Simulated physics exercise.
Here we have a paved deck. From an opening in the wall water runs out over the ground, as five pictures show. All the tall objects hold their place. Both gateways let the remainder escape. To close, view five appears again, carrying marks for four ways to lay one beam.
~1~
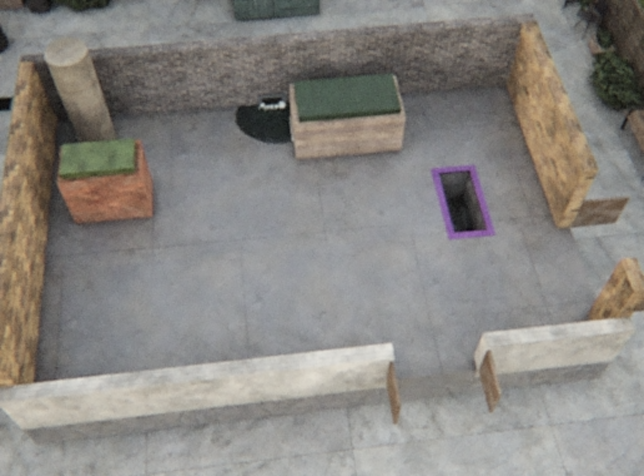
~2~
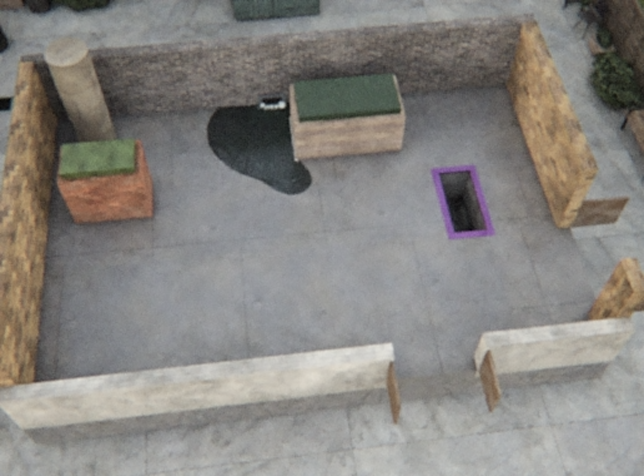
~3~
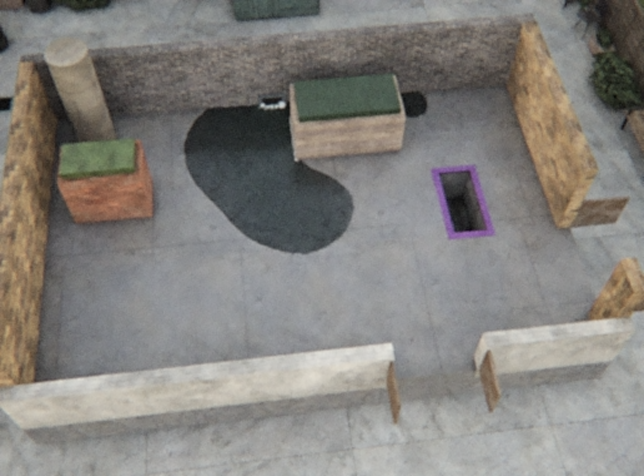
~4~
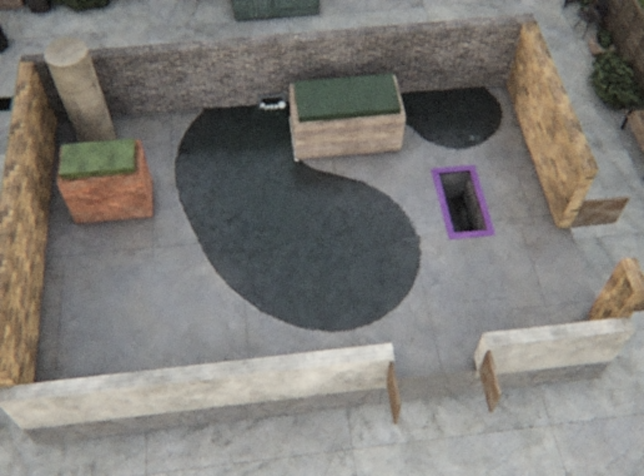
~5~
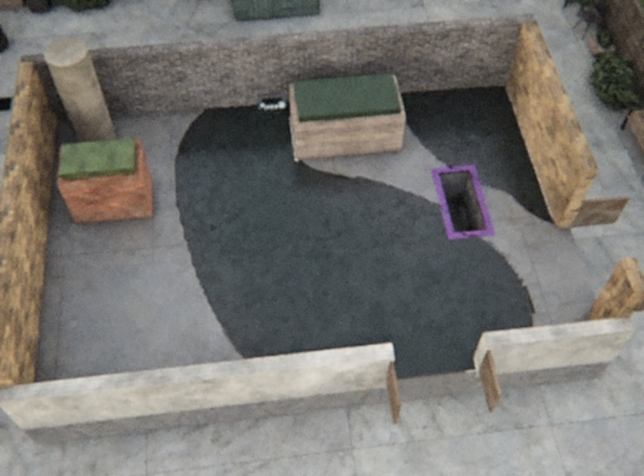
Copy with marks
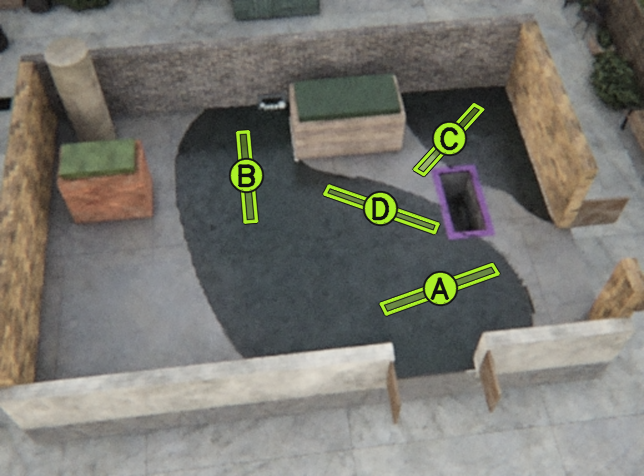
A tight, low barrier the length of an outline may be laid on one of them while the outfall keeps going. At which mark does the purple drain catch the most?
Best: A.
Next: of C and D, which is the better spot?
It is C.
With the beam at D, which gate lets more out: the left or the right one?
More leaves on the right.
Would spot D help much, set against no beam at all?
No, hardly at all.
On the marked copy, A from (383, 308) to (495, 269); B from (250, 221) to (242, 132); C from (419, 171) to (478, 107); D from (326, 190) to (436, 228).
With A, about 12 % of the stream runs into the purple drain, about 88 % out by the gates.
With B, about 4 % of the stream runs into the purple drain, about 96 % out by the gates.
With C, about 7 % of the stream runs into the purple drain, about 93 % out by the gates.
With D, about 3 % of the stream runs into the purple drain, about 97 % out by the gates.
